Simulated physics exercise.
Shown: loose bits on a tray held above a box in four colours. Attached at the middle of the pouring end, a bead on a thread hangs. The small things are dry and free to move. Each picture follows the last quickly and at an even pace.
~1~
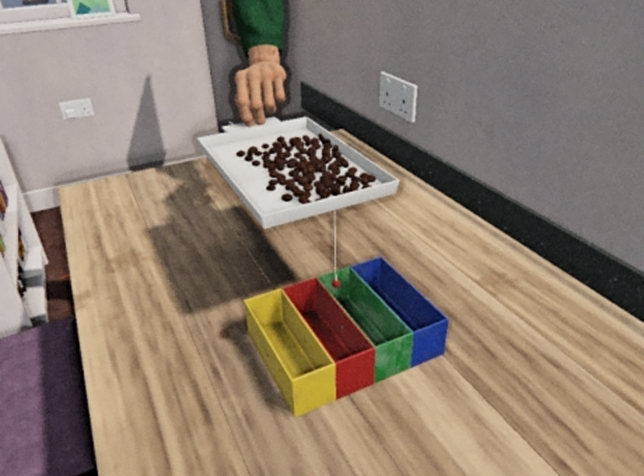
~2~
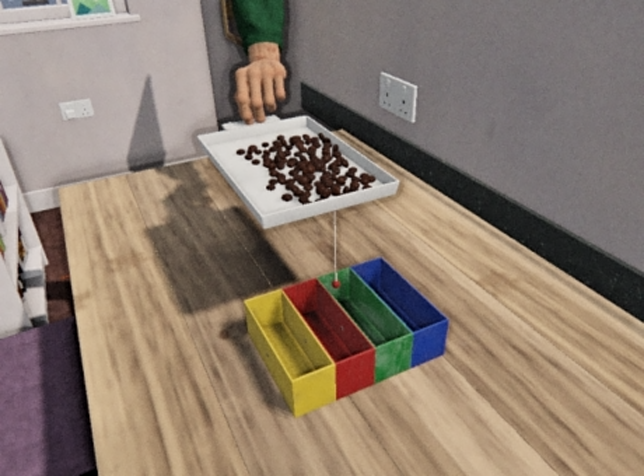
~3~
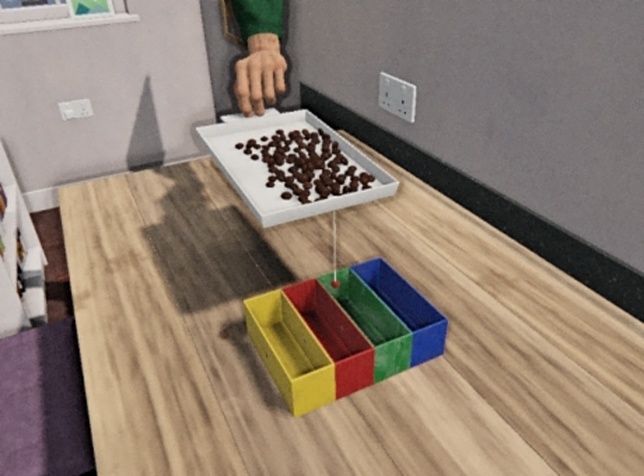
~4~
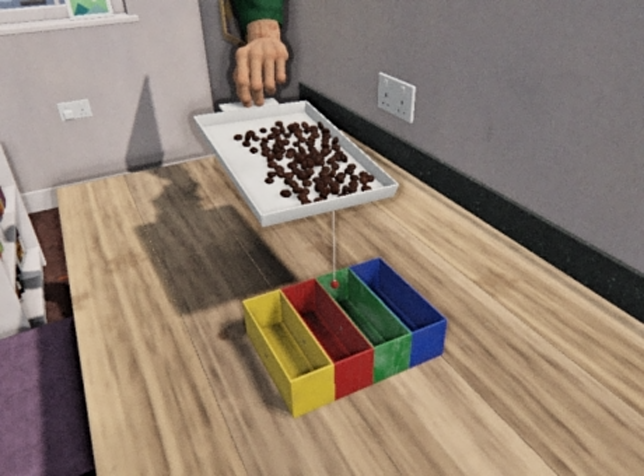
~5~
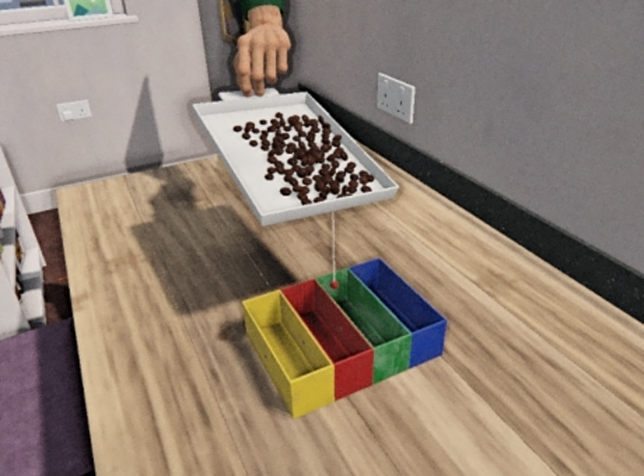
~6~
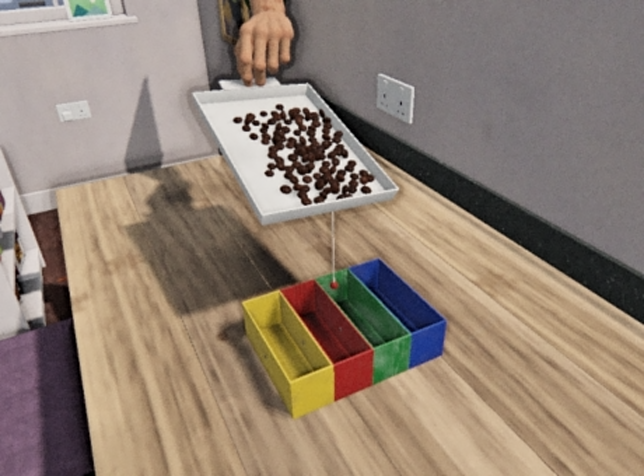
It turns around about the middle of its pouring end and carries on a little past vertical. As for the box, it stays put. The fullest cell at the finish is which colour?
Colour: Blue.
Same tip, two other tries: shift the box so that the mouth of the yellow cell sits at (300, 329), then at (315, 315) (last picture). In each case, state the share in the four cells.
Around 100 then around 100 per cent.
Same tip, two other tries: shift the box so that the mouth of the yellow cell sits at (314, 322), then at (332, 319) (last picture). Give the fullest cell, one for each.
First try: The cell in green. Second try: The green one.
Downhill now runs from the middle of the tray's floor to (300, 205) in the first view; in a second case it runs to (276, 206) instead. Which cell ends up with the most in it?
Try 1 - that yellow cell / try 2 - the yellow cell.
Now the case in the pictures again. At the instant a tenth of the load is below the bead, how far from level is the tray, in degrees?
Roughly 80 degrees from level.
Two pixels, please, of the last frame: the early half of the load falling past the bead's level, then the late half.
Starting near (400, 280), moving on to near (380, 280).
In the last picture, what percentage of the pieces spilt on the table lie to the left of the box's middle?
0 per cent, about.
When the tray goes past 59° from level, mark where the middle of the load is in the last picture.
Roughly at (352, 170).
Soon after the last picture, tray tipped steeply; all on the tray.
A little later, tray tipped right over; about a quarter on the tray; about a third in the blue cell; a small part in the green cell; a stray few in the red cell; about a quarter falling or outside the box.
Later still, tray tipped past a quarter turn; about two thirds in the blue cell; about a quarter in the green cell; a small part in the red cell; a small part falling or outside the box.
At rest, tray tipped past a quarter turn; about two thirds in the blue cell; about a quarter in the green cell; a small part in the red cell; none in the yellow cell; a small part outside the box.
